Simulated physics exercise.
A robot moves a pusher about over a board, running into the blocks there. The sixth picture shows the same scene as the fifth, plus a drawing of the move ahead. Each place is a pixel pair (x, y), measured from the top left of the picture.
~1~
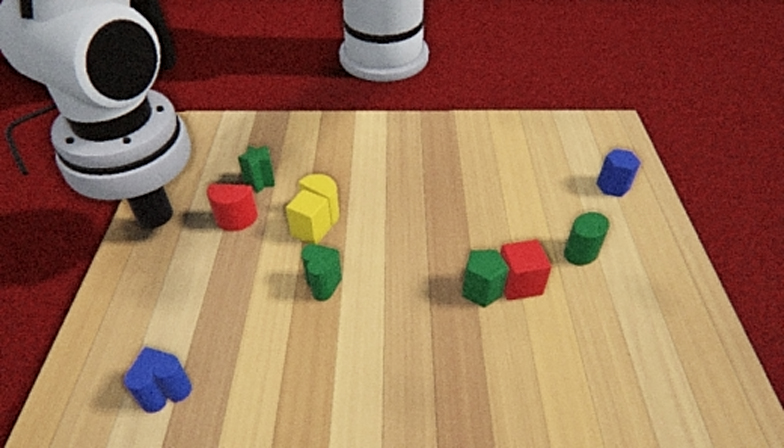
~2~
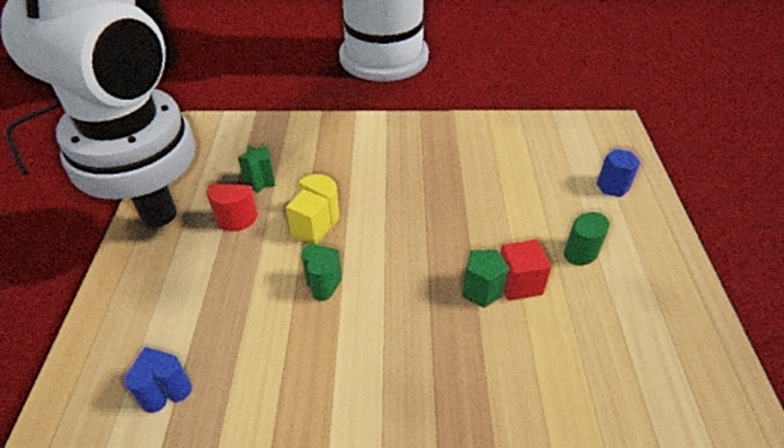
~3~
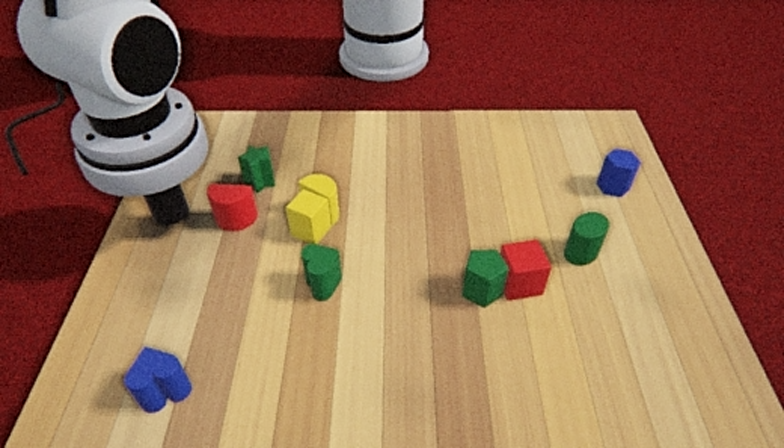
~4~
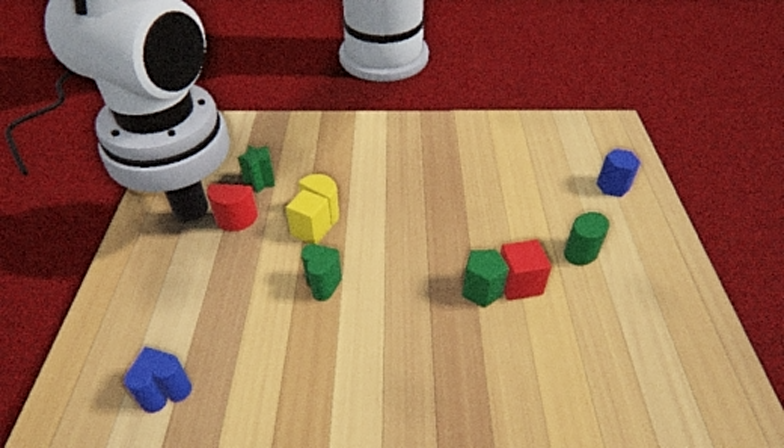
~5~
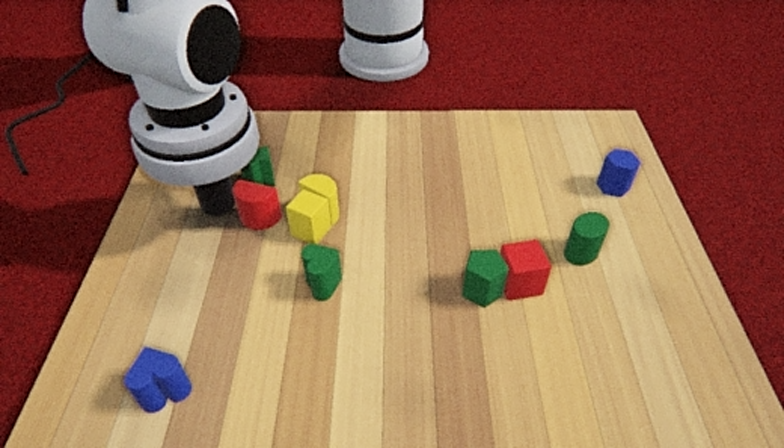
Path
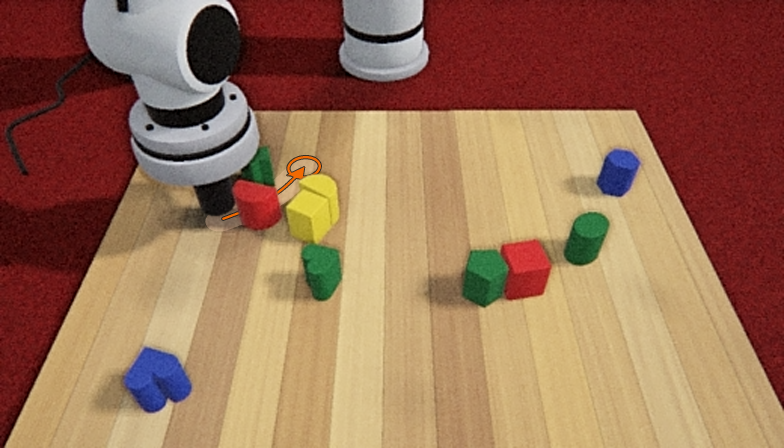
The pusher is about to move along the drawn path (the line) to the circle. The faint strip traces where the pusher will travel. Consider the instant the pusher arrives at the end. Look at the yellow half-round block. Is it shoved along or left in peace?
At the end of the path, it will still be in place.
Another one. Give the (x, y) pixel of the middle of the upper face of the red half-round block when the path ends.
It will likely be found at (286, 185).
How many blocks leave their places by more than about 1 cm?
The count is two.
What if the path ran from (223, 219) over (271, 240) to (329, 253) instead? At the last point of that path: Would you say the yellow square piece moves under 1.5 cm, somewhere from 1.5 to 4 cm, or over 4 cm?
Between 1.5 and 4 cm.
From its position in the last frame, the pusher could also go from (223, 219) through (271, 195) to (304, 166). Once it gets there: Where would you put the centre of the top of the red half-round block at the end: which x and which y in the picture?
Its top centre is at about (283, 184).
Drawn move, from (223, 219) by way of (257, 205) and (285, 187) to (304, 167).
The first path, step by step. One third of the way, pusher (254, 190); red half-round block (279, 187), turned 50° clockwise.
Two thirds of the way, pusher (282, 172); red half-round block (286, 185), turned 75° clockwise; green star (263, 144), turned 70° anticlockwise; yellow square piece (309, 204).
At the end, pusher (302, 153); red half-round block (286, 185), turned 75° clockwise; green star (268, 140), turned 115° anticlockwise; yellow square piece (309, 204); yellow half-round block still.
